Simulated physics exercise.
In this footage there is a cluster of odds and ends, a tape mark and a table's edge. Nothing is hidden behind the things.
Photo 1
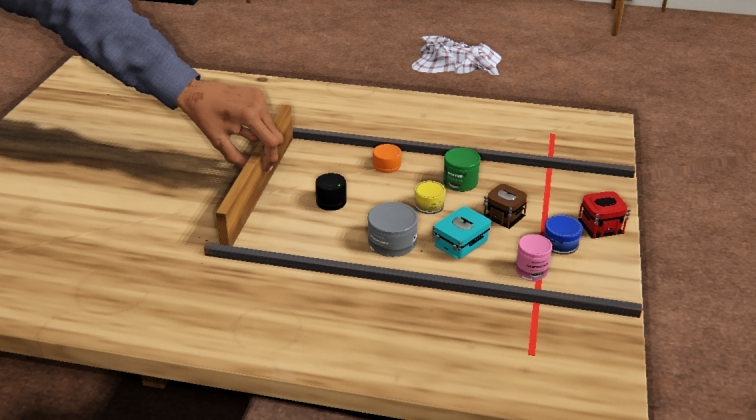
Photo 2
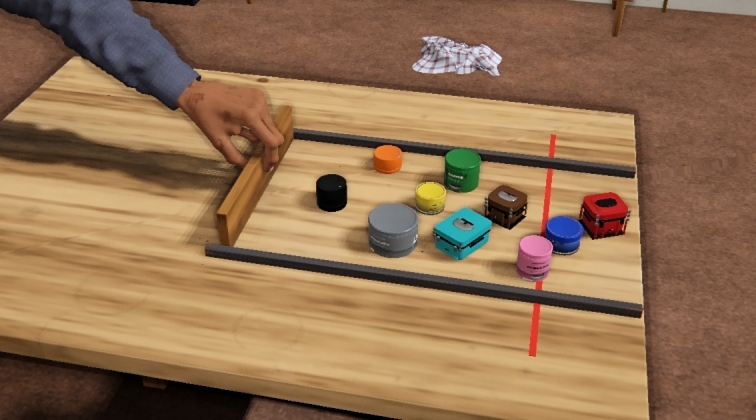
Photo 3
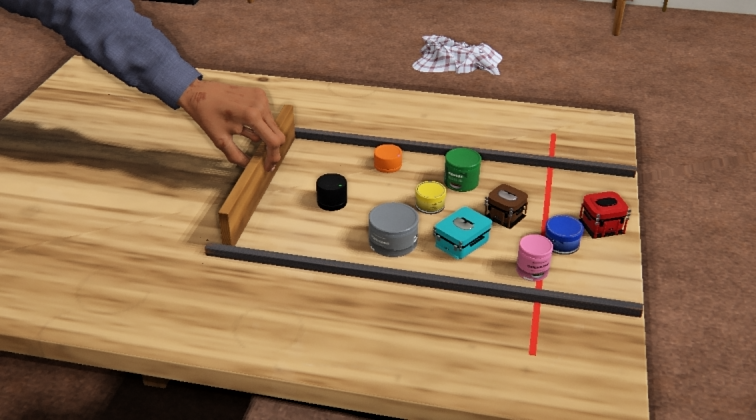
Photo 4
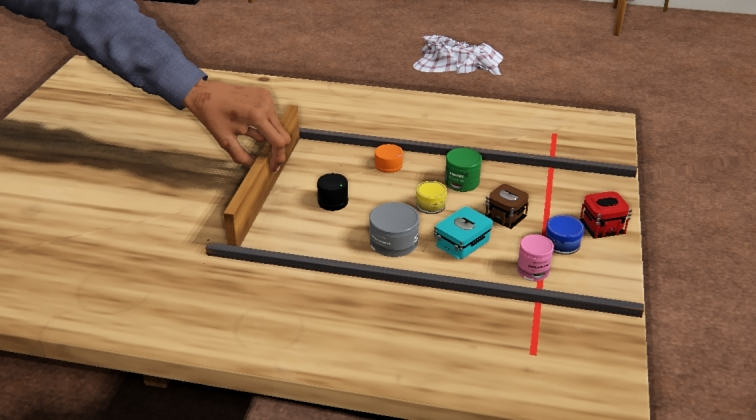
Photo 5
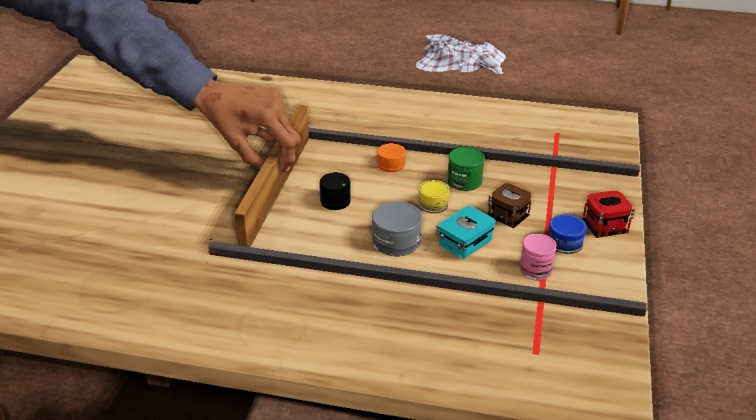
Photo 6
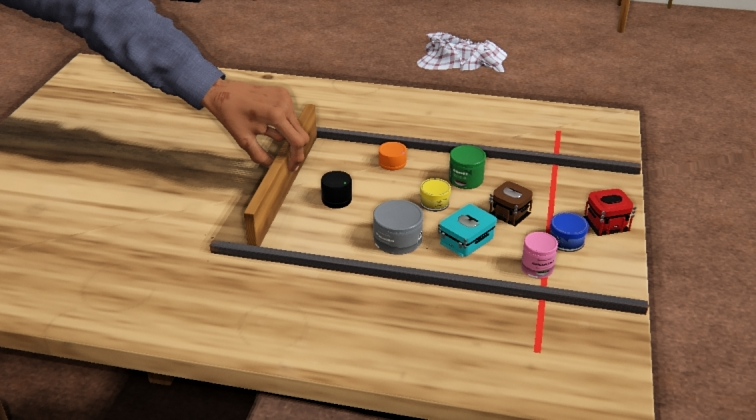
A hand in a blue sleeve slides an upright wooden board slightly to the right across a pale wooden table, seen from above at an angle in a brown-carpeted room. Between two dark rails sit black, orange, grey, yellow and green tubs, turquoise and brown cases, and, near a red tape line at right, pink, blue and red containers. The containers keep their arrangement, while the view shifts very slightly.
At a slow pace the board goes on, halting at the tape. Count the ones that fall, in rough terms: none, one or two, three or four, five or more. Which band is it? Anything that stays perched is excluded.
The band is none.
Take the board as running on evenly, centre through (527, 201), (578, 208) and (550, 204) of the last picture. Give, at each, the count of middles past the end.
Going through the three positions, you'd get 0, 1 and 0.
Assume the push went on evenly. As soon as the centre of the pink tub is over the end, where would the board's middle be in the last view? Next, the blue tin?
First near (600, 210), second near (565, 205).
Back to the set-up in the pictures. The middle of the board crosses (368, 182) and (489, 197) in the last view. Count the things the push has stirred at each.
At the first spot the count is 2, and at the second it is 9.
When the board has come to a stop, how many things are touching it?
That makes 5.
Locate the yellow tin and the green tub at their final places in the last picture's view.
(567, 204) and (572, 181), approximately.
Early on, none off yet; red case at rest near (609, 211); blue tin at rest near (568, 232); pink tub at rest near (539, 255).
A while later, none off yet; red case moving near (617, 209); blue tin travelled about its own width near (598, 232); pink tub travelled about its own width near (566, 266).
Finally, the number that fall off is zero.
